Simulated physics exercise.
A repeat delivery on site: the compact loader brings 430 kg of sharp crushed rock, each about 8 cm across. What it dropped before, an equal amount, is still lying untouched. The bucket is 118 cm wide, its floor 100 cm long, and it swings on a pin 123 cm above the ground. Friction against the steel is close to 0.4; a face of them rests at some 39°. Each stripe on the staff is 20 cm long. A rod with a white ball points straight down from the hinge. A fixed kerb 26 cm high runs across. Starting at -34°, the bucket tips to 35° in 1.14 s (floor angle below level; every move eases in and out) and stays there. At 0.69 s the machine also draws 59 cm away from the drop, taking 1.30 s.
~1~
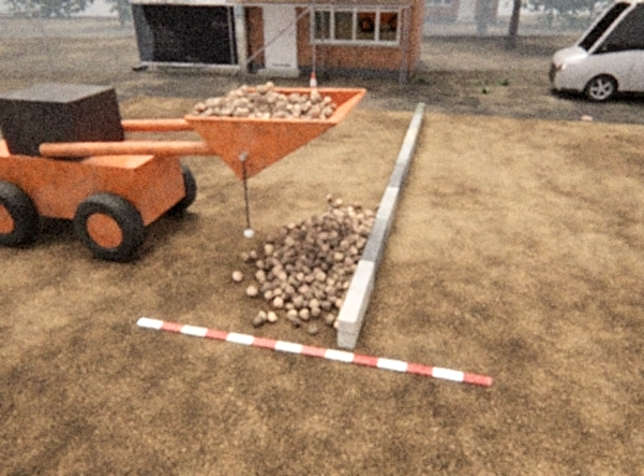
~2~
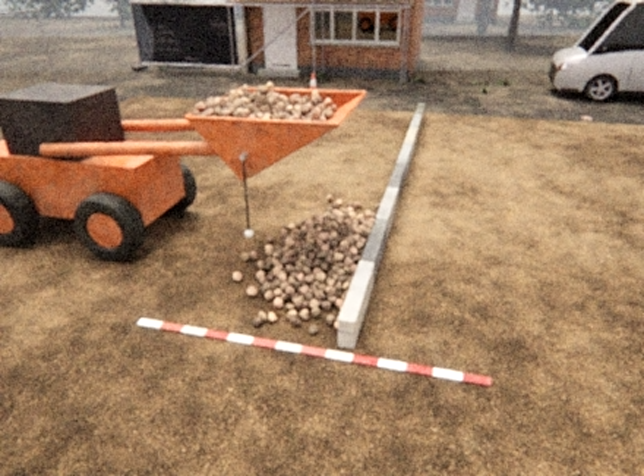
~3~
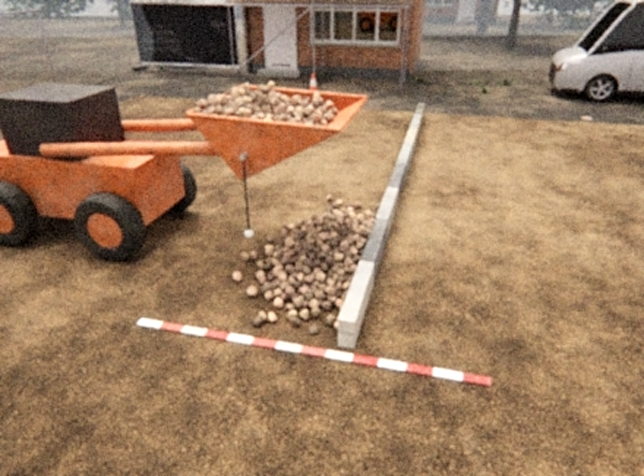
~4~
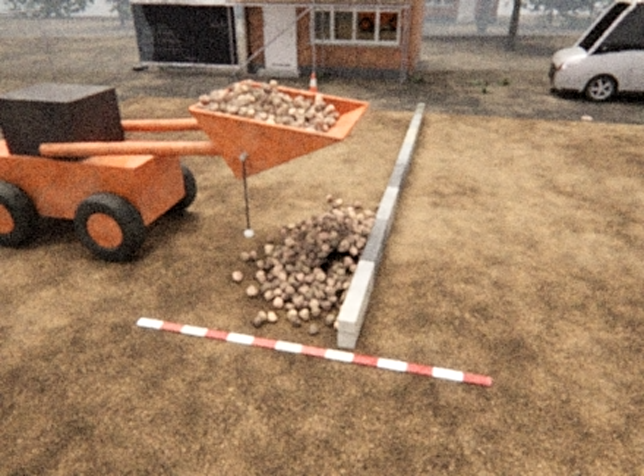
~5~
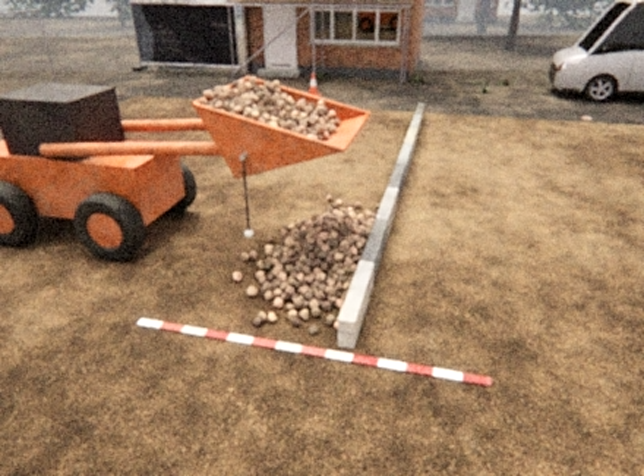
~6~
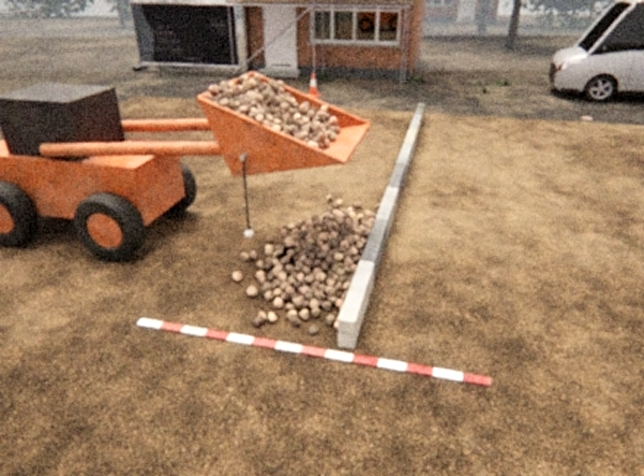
At first, an orange loader holds a raised bucket heaped with rocks above a similar pile lying against a low kerb, behind a red-and-white staff. The bucket then gradually tilts, its right-hand lip lowering while the rocks stay inside, and the pile on the ground remains unchanged.
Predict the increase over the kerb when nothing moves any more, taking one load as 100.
About 2 per cent.
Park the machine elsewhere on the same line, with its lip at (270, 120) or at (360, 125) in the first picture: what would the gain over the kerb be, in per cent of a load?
About 0 and 10 per cent.
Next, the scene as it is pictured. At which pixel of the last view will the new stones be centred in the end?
Near (319, 236).
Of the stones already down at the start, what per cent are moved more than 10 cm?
About 5 per cent.
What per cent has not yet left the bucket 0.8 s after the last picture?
Roughly 65 per cent is still inside.
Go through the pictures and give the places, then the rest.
Lip at (338, 123), floor tilted -34°, highest stones at (255, 95). The earlier load is highest near (334, 228), 31 cm above ground level, 100 % on this side of the kerb, in the first picture.
Lip at (339, 125), floor tilted -33°, highest stones at (256, 95), in the second picture.
The bucket is at -30°, its lip at (341, 130); the top of the load is at (251, 93), in the third picture.
Lip at (343, 139), floor tilted -25°, highest stones at (248, 89), in the fourth picture.
Lip at (345, 150), floor tilted -19°, highest stones at (252, 85), in the fifth picture.
The bucket is at -12°, its lip at (345, 163); the top of the load is at (249, 83), in the sixth picture.
Then, 0.4 s after the last picture the floor is at 25°; in per cent of one load, 100 in the bucket, 100 on this side of the kerb; the foremost stones are at (359, 266).
Then, 0.8 s after the last picture the floor is at 35°; in per cent of one load, 66 in the bucket, 134 on this side of the kerb; the foremost stones are at (359, 266).
Then, 2.0 s after the last picture the floor is at 35°; in per cent of one load, 0 in the bucket, 198 on this side of the kerb, 2 over the kerb; the foremost stones are at (426, 256).
Then, 4.7 s after the last picture the floor is at 35°; in per cent of one load, 0 in the bucket, 198 on this side of the kerb, 2 over the kerb; the foremost stones are at (426, 256). Net gain over the kerb, 2.
